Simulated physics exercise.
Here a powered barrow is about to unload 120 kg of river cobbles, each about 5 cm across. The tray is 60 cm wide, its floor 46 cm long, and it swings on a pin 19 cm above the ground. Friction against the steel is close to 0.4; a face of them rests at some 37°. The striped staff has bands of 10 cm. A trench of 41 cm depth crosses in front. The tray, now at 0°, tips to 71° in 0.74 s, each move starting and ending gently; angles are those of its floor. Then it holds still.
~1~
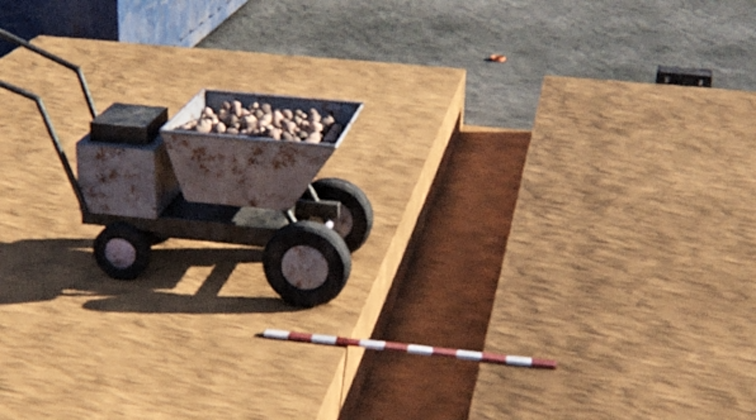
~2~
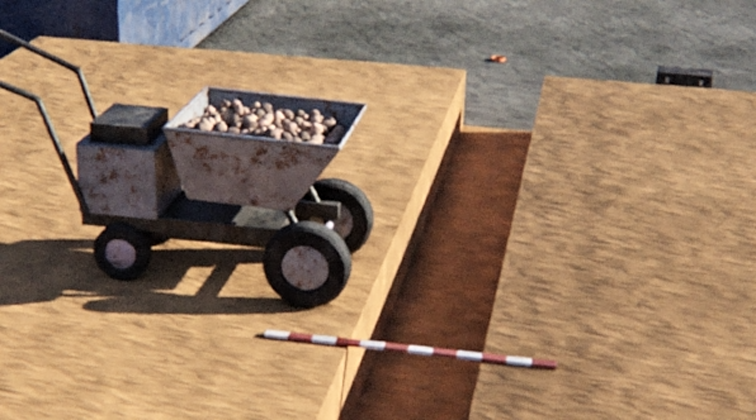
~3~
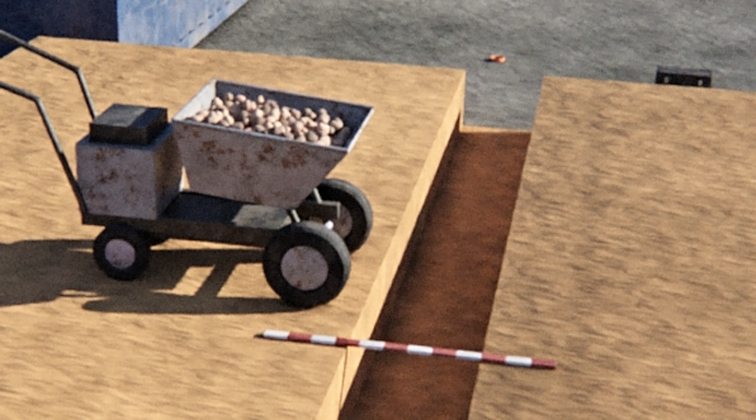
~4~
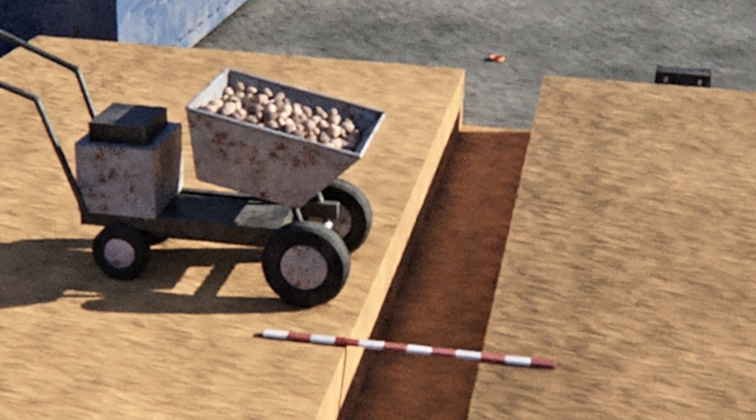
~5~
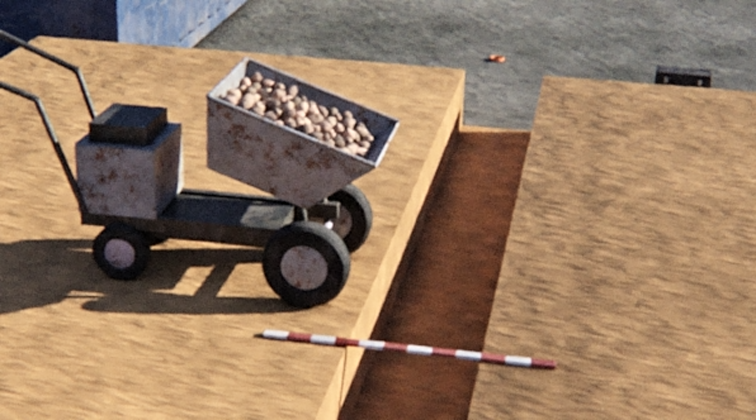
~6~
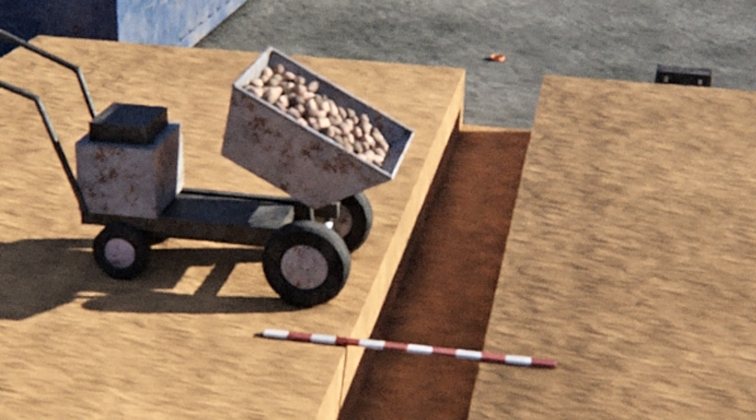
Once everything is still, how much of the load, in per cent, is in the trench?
Close to 56 in a hundred.
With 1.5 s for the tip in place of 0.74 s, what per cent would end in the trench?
Then about 75 per cent.
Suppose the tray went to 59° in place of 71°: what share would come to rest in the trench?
It would be near 30 per cent.
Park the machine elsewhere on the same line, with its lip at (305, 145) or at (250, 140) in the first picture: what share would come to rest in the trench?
About 80 and 100 per cent.
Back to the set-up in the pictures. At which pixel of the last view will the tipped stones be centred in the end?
Near (485, 351).
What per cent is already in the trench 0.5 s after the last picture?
About 15 per cent by then.
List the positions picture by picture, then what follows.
Lip at (336, 147), floor tilted 0°, highest stones at (258, 117), in the first frame.
Lip at (340, 148), floor tilted 1°, highest stones at (260, 117), in the second frame.
The tray is at 5°, its lip at (348, 152); the top of the load is at (250, 109), in the third frame.
The tray is at 11°, its lip at (360, 157); the top of the load is at (252, 99), in the fourth frame.
The tray is at 19°, its lip at (376, 167); the top of the load is at (256, 89), in the fifth frame.
Lip at (392, 178), floor tilted 27°, highest stones at (272, 81), in the sixth frame.
Then, 0.2 s after the last picture the floor is at 59°, 100 % in the tray; the foremost stones are at (427, 213).
Then, 0.5 s after the last picture the floor is at 71°, 69 % in the tray, 16 % in the trench, 14 % past the trench; the foremost stones are at (535, 302).
Then, 0.9 s after the last picture the floor is at 71°, 30 % in the tray, 27 % in the trench, 43 % past the trench; the foremost stones are at (705, 322).
Then, 2.8 s after the last picture the floor is at 71°, 0 % in the tray, 56 % in the trench, 44 % past the trench; the foremost stones are past the picture's edge.
